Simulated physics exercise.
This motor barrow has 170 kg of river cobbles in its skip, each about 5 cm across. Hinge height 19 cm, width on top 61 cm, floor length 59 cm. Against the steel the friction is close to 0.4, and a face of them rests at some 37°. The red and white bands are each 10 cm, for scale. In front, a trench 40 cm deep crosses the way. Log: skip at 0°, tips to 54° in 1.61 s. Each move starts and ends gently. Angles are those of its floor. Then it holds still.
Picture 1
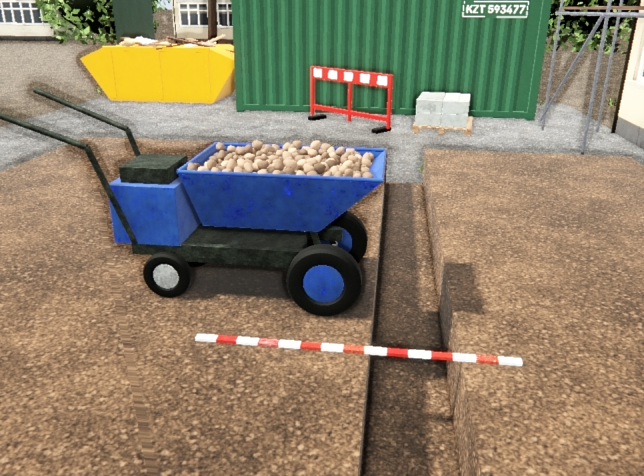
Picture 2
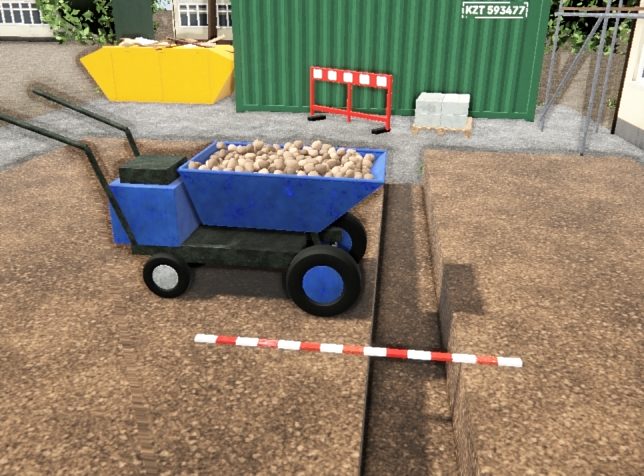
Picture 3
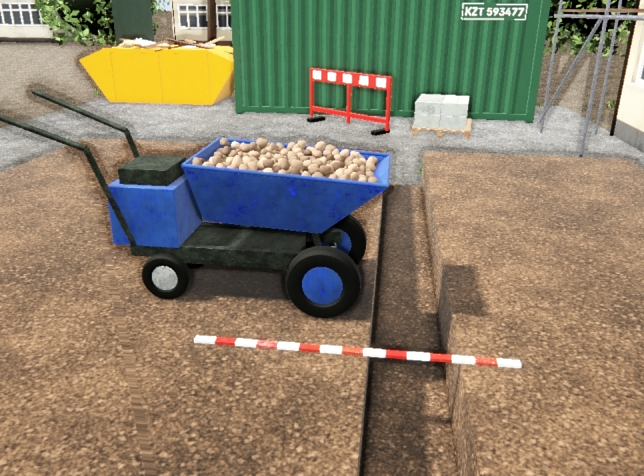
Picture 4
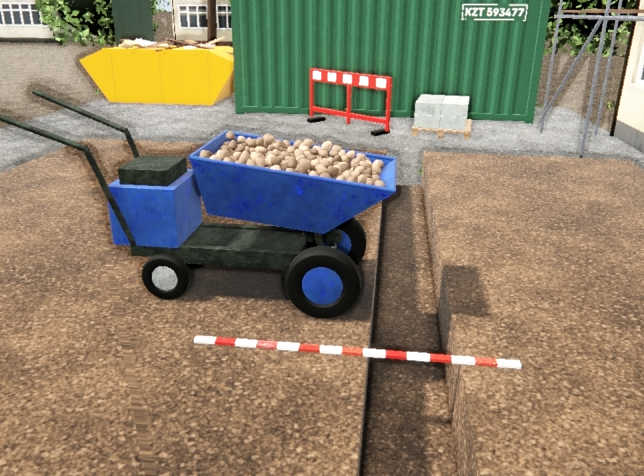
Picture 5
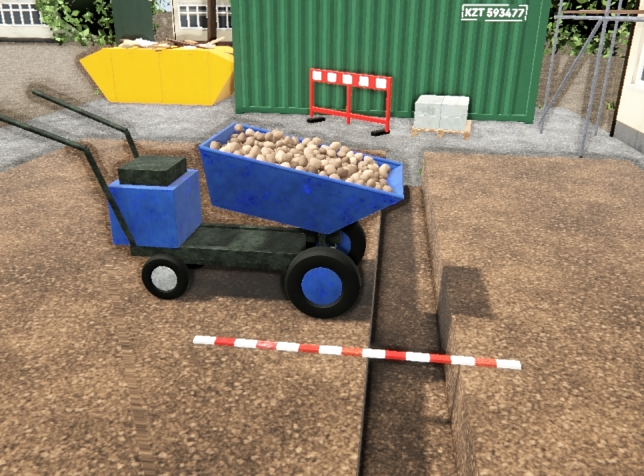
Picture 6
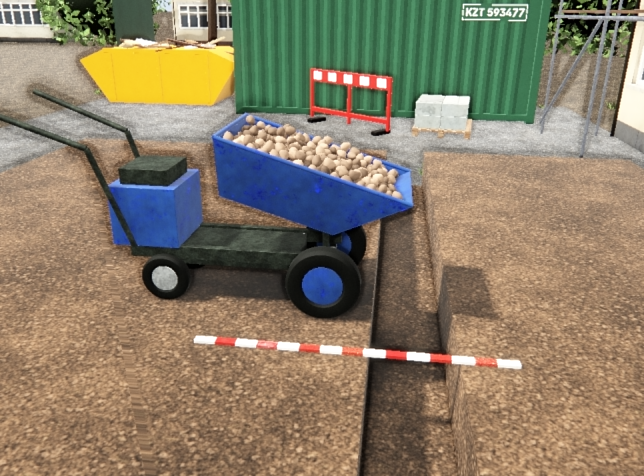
Blue skip of a motor barrow loaded with river cobbles slowly tilting forward to the right beside a narrow trench.
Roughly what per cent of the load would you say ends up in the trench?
I'd say 33 per cent ends up in the trench.
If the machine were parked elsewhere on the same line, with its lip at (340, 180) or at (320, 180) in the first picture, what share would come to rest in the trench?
Close to 70 percent in the first case, 80 percent in the second.
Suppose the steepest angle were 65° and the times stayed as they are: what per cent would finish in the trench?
Around 30 per cent would finish in the trench.
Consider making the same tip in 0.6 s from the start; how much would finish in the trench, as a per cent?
In that case some 20 per cent.
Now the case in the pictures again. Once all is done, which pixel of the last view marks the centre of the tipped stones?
Look at roughly (471, 300).
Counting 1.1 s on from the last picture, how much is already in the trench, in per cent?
Roughly 5% by that time.
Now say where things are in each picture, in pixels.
The first frame shows lip at (383, 181), floor tilted 0°, highest stones at (289, 149).
In the second frame, the skip is at 1°, its lip at (384, 182); the top of the load is at (290, 149).
The third frame shows lip at (388, 186), floor tilted 3°, highest stones at (273, 147).
In the fourth frame, the skip is at 7°, its lip at (395, 191); the top of the load is at (249, 142).
The fifth frame shows lip at (403, 198), floor tilted 12°, highest stones at (258, 136).
The sixth frame shows lip at (413, 206), floor tilted 17°, highest stones at (266, 129).
Then, 0.6 s after the last picture the floor is at 46°, 100 % in the skip; the foremost stones are at (433, 228).
Then, 1.1 s after the last picture the floor is at 54°, 79 % in the skip, 3 % in the trench, 17 % past the trench; the foremost stones are at (514, 297).
Then, 1.5 s after the last picture the floor is at 54°, 53 % in the skip, 4 % in the trench, 44 % past the trench; the foremost stones are at (572, 295).
Then, 3.4 s after the last picture the floor is at 54°, 15 % in the skip, 33 % in the trench, 52 % past the trench; the foremost stones are at (625, 299).
